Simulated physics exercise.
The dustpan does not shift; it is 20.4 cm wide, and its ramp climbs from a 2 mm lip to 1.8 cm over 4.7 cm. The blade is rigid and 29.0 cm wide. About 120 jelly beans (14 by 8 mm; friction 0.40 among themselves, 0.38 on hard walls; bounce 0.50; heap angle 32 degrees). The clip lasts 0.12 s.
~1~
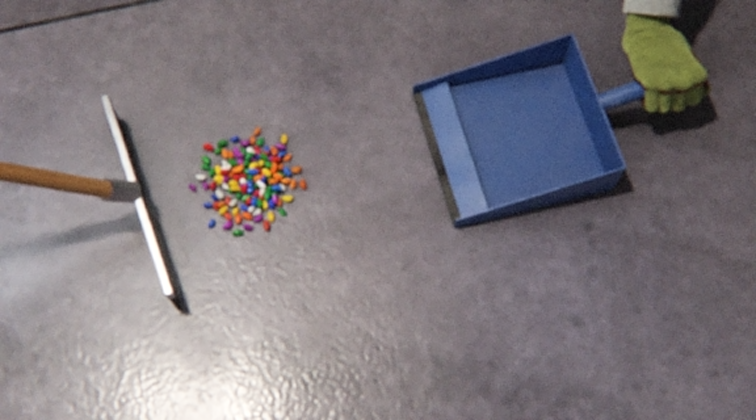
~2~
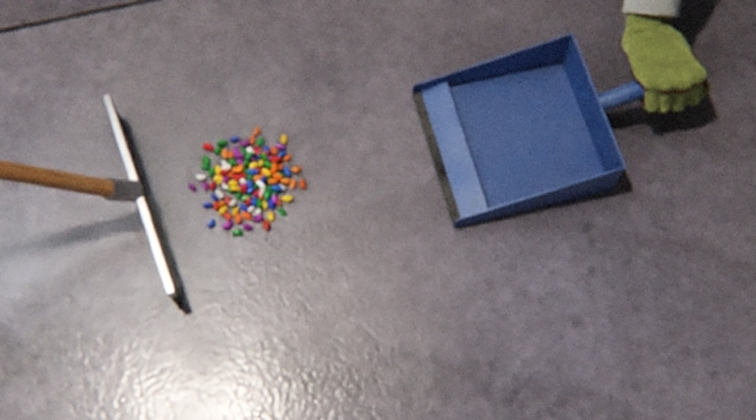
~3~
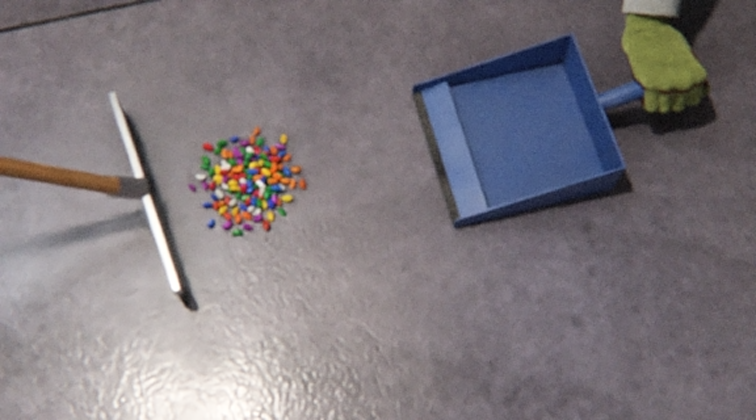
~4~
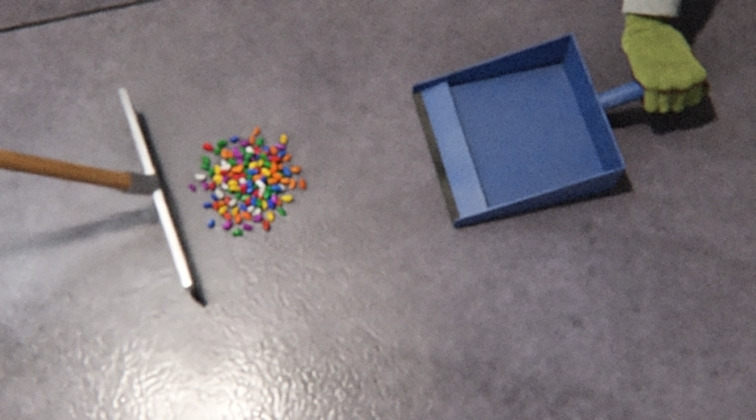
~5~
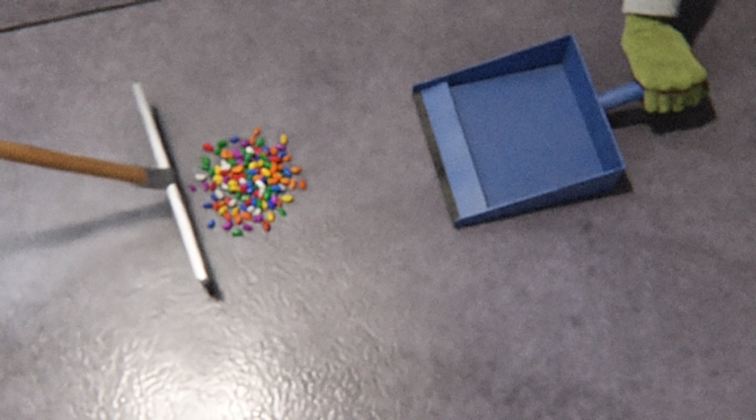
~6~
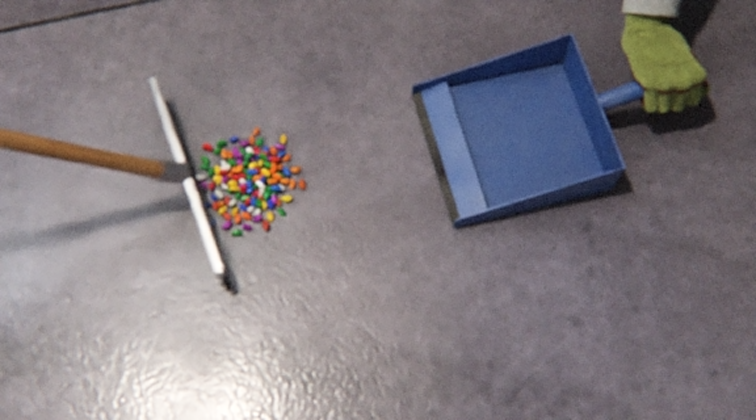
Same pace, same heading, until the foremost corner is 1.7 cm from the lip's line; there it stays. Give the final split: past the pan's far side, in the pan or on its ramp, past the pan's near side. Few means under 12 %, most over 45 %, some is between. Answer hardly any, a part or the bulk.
Past the pan's far side: A part; in the pan or on its ramp: A part; past the pan's near side: Hardly any.
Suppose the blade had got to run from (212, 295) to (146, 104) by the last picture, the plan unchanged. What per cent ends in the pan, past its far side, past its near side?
Pan 10, far 20, near 5.
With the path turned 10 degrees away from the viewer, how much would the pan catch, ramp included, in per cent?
In that case some 20 per cent.
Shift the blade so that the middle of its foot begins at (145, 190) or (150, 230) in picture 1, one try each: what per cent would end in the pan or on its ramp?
Some 30 and 25 per cent.
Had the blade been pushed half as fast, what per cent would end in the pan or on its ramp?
In that case some 20 per cent.
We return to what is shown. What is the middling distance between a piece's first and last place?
Some 26 cm.
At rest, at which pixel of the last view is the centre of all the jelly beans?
At about (425, 118).
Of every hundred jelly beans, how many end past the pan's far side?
About 25 per cent.
Then, 0.16 s after the last picture, middle of the blade 17 cm from the lip; 0 % over the lip, far side 10 %, near side 0 %.
Then, 0.27 s after the last picture, middle of the blade 7 cm from the lip; 0 % over the lip, far side 20 %, near side 0 %.
Then, 0.51 s after the last picture, middle of the blade 4 cm from the lip; 30 % over the lip, far side 25 %, near side 0 %.
In the end, far side 25 %, pan 30 %, near side 0 %, in front of the lip or behind the blade 40 %.
